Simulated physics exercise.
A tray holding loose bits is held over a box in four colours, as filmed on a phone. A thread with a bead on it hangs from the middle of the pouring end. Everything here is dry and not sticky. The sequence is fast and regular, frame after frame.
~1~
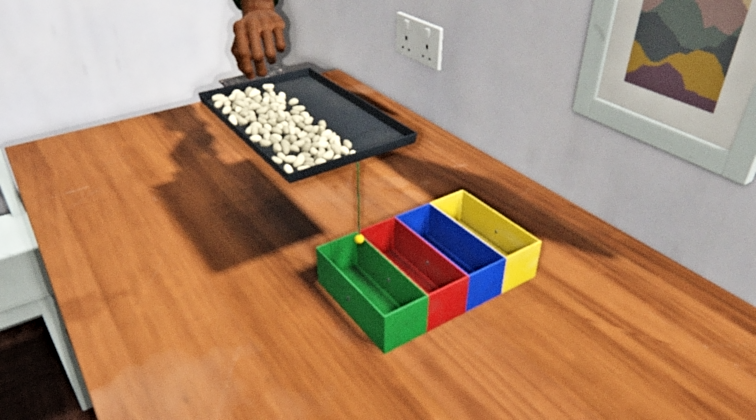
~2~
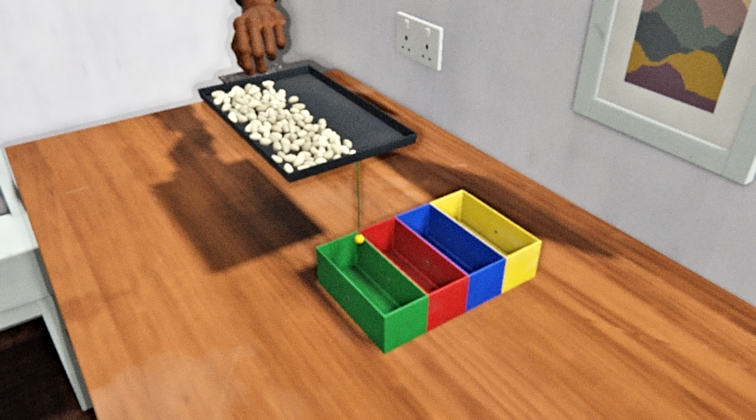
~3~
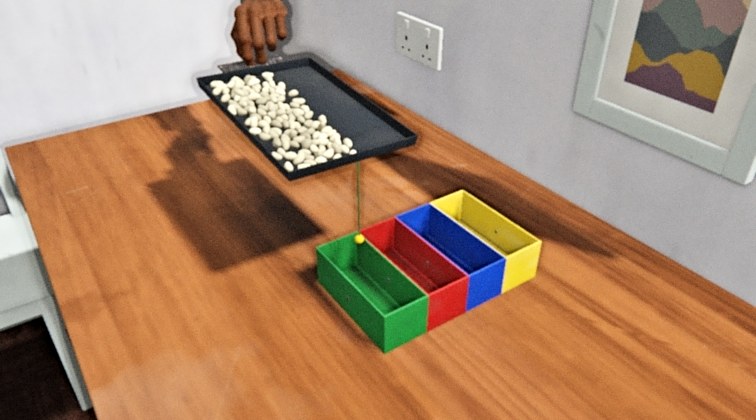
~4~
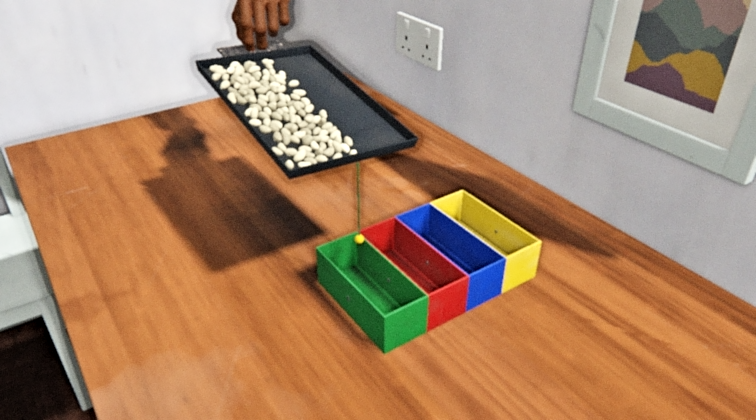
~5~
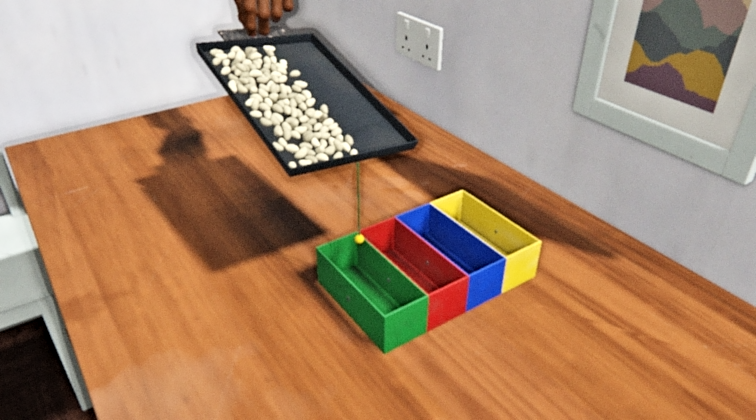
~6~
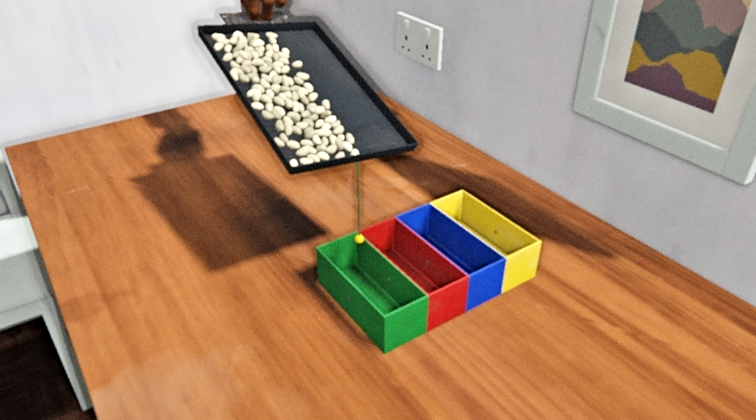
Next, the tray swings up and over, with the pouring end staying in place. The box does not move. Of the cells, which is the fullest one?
The red one.
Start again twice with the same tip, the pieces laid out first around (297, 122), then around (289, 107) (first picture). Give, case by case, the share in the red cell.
Estimates in order: 40 percent, 60 percent.
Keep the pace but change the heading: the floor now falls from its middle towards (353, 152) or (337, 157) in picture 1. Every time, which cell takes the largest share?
The first time it is the cell in red, and the second time it is green.
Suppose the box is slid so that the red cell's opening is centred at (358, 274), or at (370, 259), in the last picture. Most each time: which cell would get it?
So the first one goes to the cell in yellow and the second to that blue cell.
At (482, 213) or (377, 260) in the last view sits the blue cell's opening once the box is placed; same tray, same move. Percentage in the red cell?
That makes 30 per cent, followed by 0 per cent.
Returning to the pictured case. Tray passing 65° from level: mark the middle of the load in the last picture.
Centre estimate: (375, 122).
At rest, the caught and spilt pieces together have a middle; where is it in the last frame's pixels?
I'd place the middle at about (421, 282).
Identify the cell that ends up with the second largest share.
Rank 2: The blue cell.
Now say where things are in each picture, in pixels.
The first picture shows corners of the pouring end at (289, 173) and (415, 133), level; middle of the load at (283, 124), white beans; bead on its thread at (359, 239); green cell at (406, 321); red cell at (448, 300); blue cell at (486, 281); yellow cell at (521, 264).
The second picture shows corners of the pouring end at (289, 172) and (415, 133), level; middle of the load at (283, 122).
The third picture shows corners of the pouring end at (289, 171) and (416, 135), tipped barely, lowest at the right corner; middle of the load at (283, 117).
The fourth picture shows corners of the pouring end at (290, 169) and (416, 137), tipped a little, lowest at the right corner; middle of the load at (283, 109).
The fifth picture shows corners of the pouring end at (291, 167) and (416, 140), tipped clearly, lowest at the right corner; middle of the load at (284, 101).
The sixth picture shows corners of the pouring end at (293, 166) and (417, 142), tipped clearly, lowest at the right corner; middle of the load at (286, 93); green cell at (406, 321); red cell at (448, 300); blue cell at (486, 281); yellow cell at (521, 264).
Soon, tray tipped steeply; nearly all on the tray; a small part falling or outside the box.
A while on, tray tipped past a quarter turn; about half on the tray; about a quarter in the blue cell; a small part in the red cell; a small part falling or outside the box.
Towards the end, tray tipped past a quarter turn; about half in the red cell; about a third in the blue cell; a small part in the green cell; a stray few in the yellow cell.
Finally, tray tipped past a quarter turn; about half in the red cell; about a third in the blue cell; a small part in the green cell; a stray few in the yellow cell.
